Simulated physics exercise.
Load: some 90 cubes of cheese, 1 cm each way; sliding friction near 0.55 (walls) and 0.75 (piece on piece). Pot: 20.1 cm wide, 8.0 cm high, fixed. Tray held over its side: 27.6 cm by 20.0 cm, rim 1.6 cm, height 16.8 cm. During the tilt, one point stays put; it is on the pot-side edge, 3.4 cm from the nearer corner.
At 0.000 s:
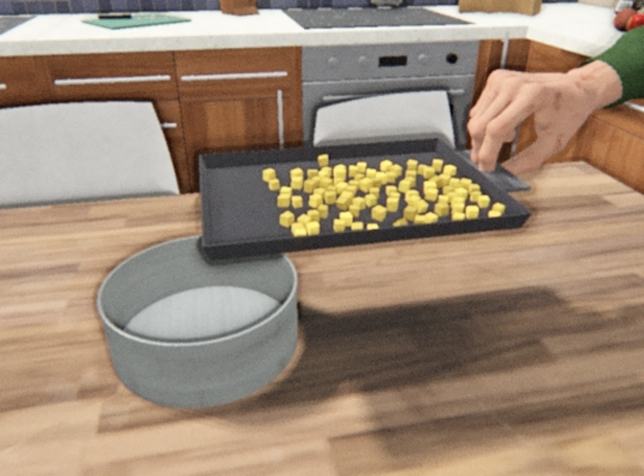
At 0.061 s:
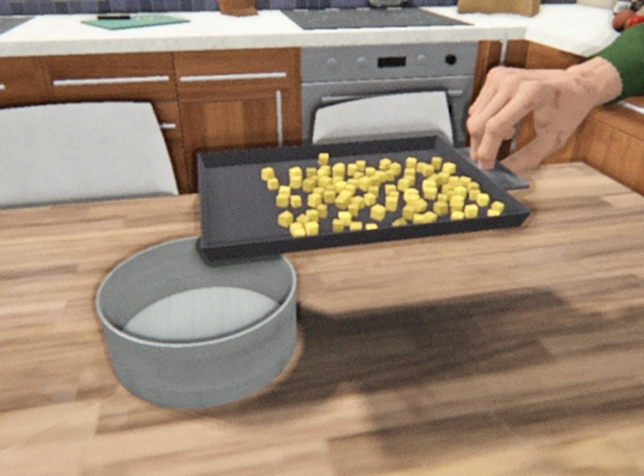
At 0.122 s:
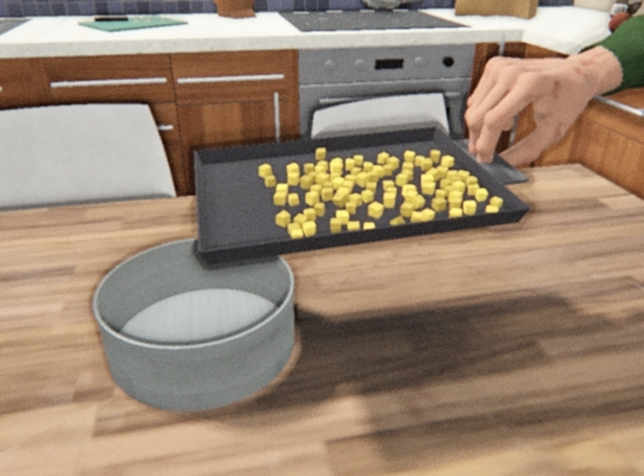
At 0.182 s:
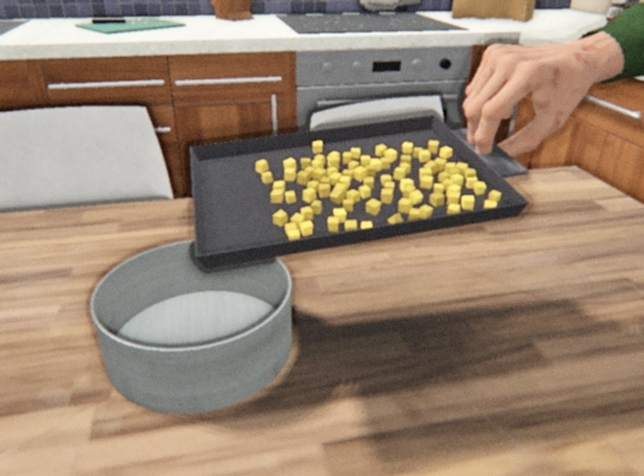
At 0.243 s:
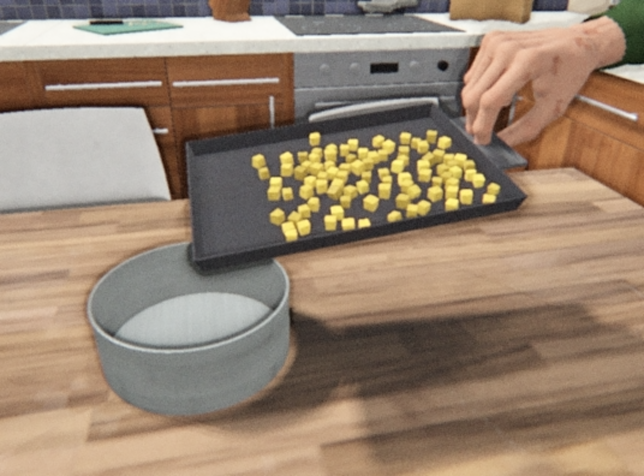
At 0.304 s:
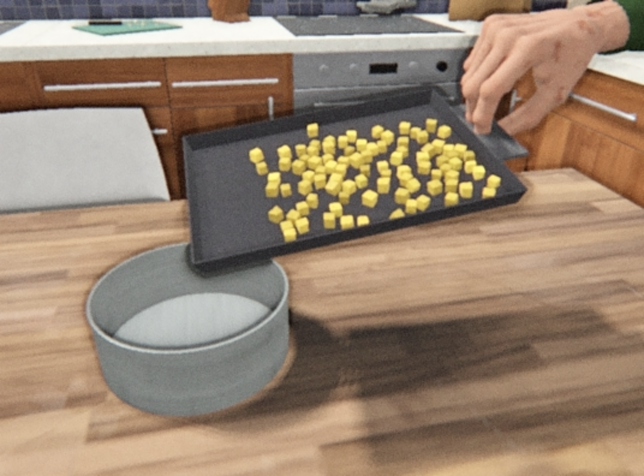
Dark tray of small yellow cubes tilting gradually as a hand raises its right side, its left corner over a grey pot.
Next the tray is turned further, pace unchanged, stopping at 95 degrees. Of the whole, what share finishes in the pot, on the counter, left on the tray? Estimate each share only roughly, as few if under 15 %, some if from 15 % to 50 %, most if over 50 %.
Roughly: Pot few, counter most, tray few.
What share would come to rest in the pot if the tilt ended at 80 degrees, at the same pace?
I'd put it at close to 0 per cent.
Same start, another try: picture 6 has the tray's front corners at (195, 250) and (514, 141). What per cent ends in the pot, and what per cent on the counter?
Pot 75; counter 25.
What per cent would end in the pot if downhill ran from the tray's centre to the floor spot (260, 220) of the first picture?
Something like 30 in a hundred.
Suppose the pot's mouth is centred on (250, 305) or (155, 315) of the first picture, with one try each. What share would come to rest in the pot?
About 50 and 35 per cent.
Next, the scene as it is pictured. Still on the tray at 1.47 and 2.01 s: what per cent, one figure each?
Sequence: 65; 0.
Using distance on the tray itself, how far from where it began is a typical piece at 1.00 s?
Roughly 11 cm.
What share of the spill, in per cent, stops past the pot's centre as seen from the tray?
Share: Close to 50 %.
After 1.00 s, tilt 51 degrees; the tray holds 100 %, the pot 0 %.
Then, at 1.47 s, tilt 77 degrees; the tray holds 65 %, the pot 0 %.
Then, at 2.01 s, tilt 95 degrees; the tray holds 0 %, the pot 0 %.
By 3.1 s all is still; pot 0 %, counter 100 %, tray 0 %.
